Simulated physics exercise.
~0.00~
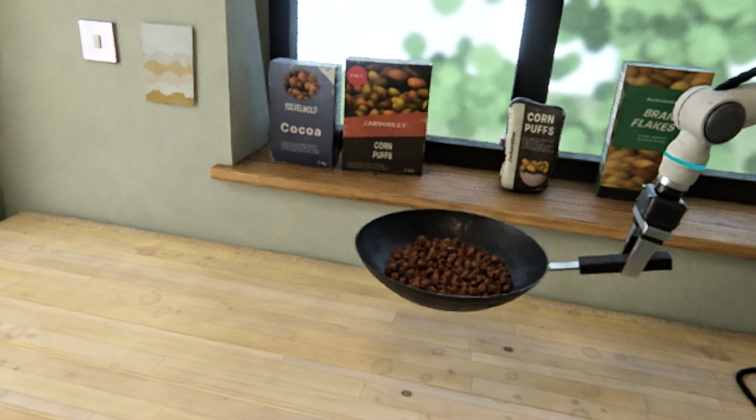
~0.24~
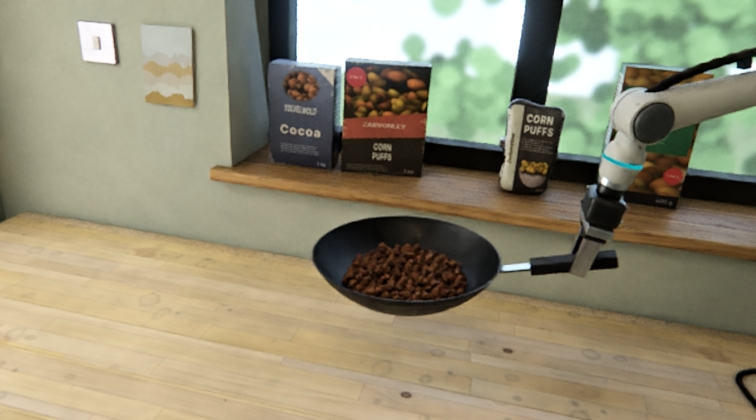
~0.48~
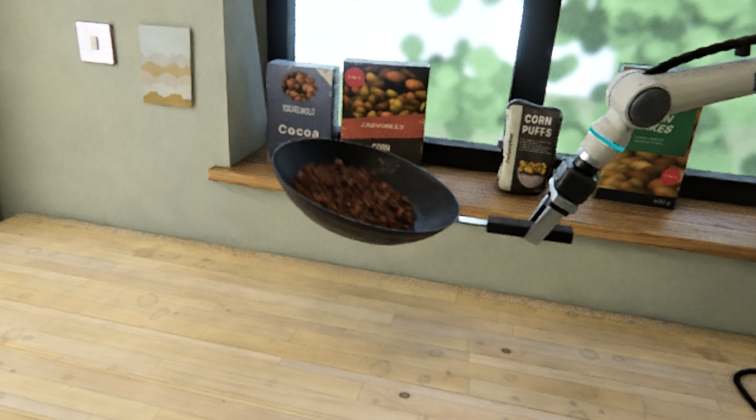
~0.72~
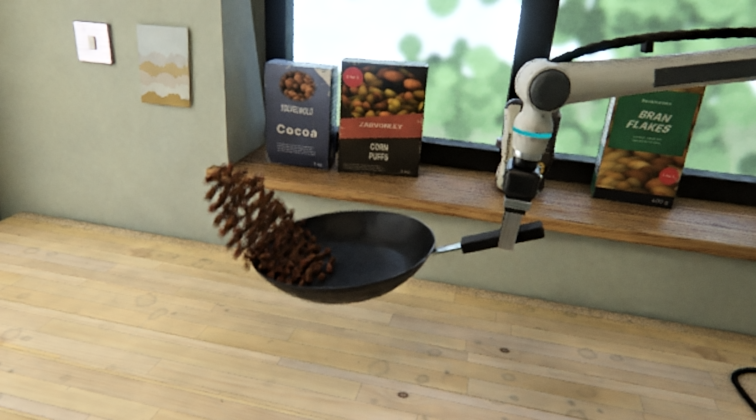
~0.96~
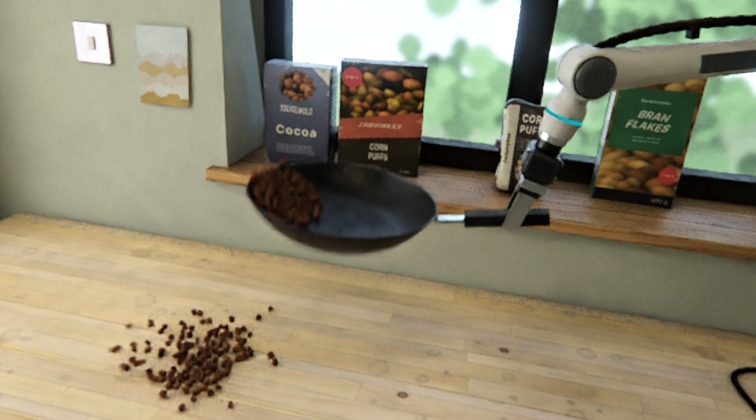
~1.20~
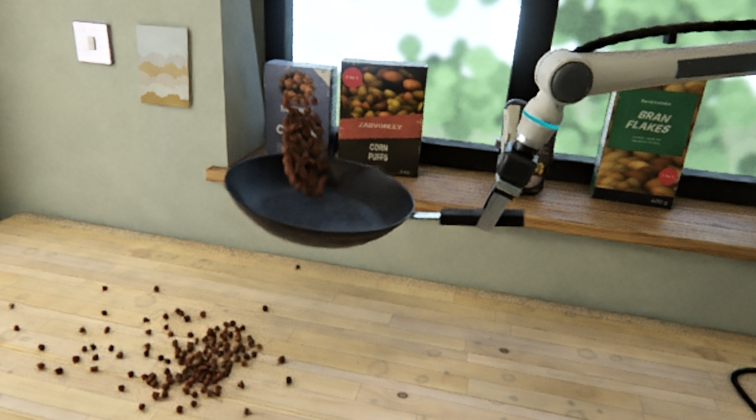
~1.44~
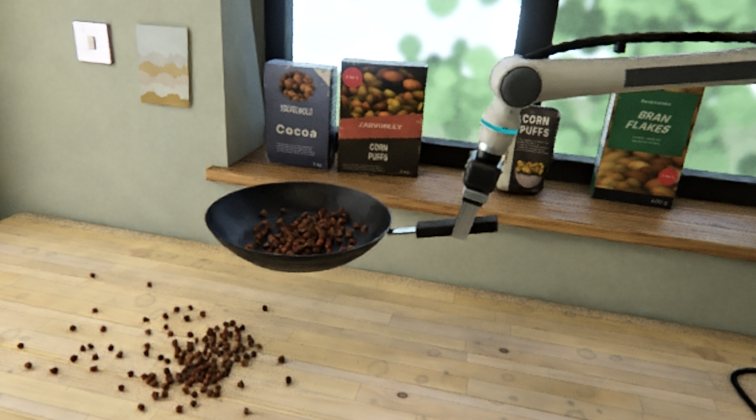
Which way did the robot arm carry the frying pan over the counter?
The arm carried the frying pan toward the left, with some rising and dipping along the way.
